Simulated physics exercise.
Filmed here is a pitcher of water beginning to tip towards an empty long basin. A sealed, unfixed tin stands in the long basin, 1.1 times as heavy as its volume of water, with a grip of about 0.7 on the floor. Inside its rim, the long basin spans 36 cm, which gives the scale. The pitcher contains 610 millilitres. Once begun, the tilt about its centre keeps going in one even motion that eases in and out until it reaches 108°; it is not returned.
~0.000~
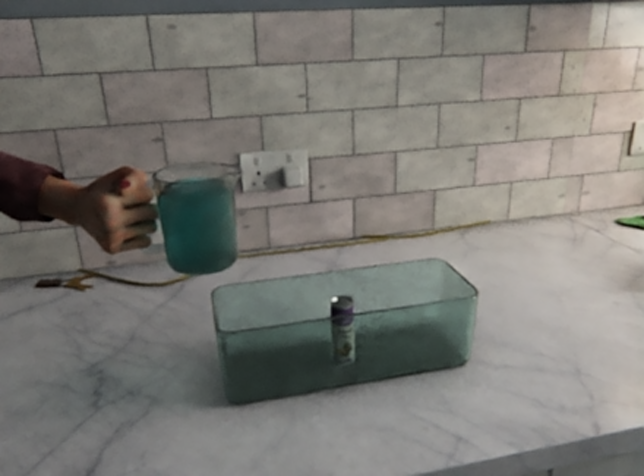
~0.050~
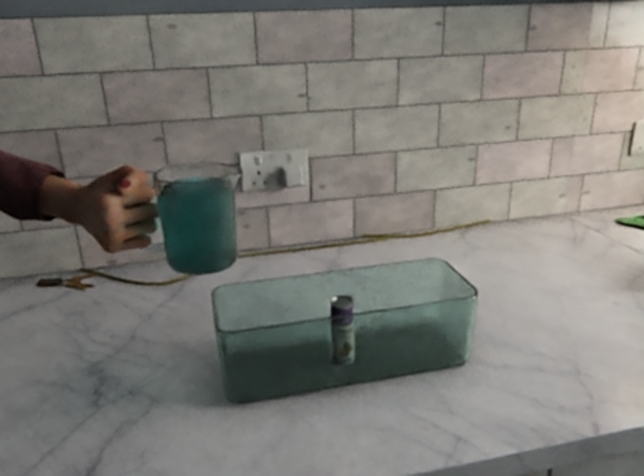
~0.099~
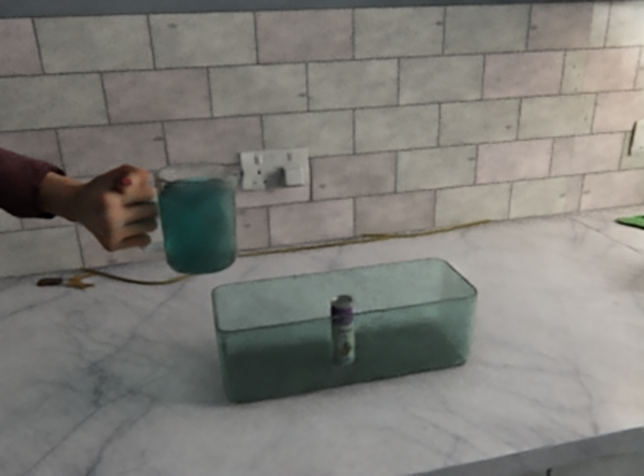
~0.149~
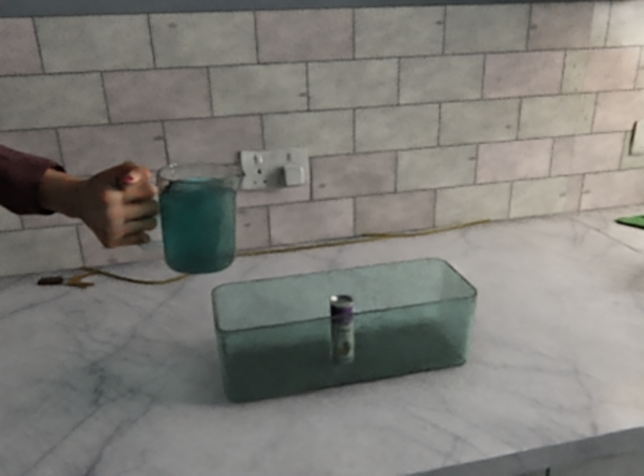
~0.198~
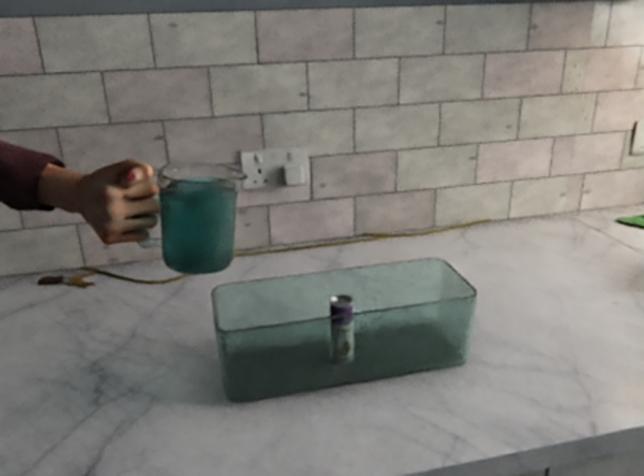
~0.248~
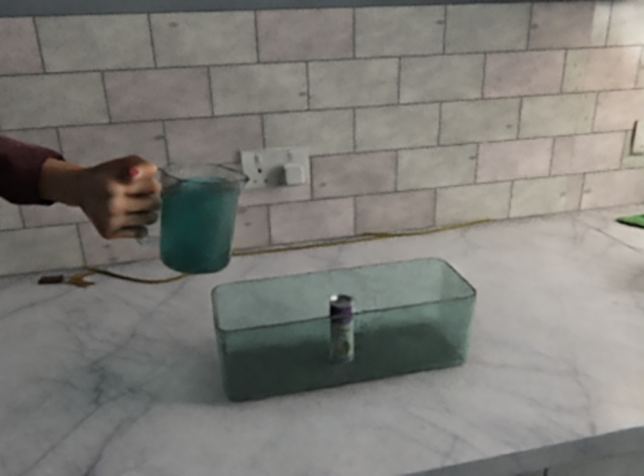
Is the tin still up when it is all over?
It is left standing.
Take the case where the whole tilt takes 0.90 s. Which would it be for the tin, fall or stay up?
Result: Tin upright.
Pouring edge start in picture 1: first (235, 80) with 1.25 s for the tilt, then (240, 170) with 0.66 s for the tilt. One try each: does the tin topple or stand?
Try 1: Tipped over; try 2: Still standing.
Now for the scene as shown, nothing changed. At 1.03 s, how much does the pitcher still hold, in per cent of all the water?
30 in a hundred, give or take.
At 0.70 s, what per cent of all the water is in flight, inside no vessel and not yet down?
At that moment, about 12 percent.
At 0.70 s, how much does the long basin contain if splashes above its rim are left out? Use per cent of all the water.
Roughly 4 percent.
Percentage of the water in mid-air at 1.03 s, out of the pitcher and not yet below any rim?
20 in a hundred, give or take.
After 0.70 s the tilt is 64° and 83 per cent is still to pour; the tin stands where it began.
After 1.03 s the tilt is 100° and 30 per cent is still to pour; the tin stands where it began.
After 1.37 s the tilt is 108° and 1 per cent is still to pour; the tin stands where it began.
After 1.75 s the tilt is 108° and 0 per cent is still to pour; the tin stands where it began.
In the end the tin stands where it began.
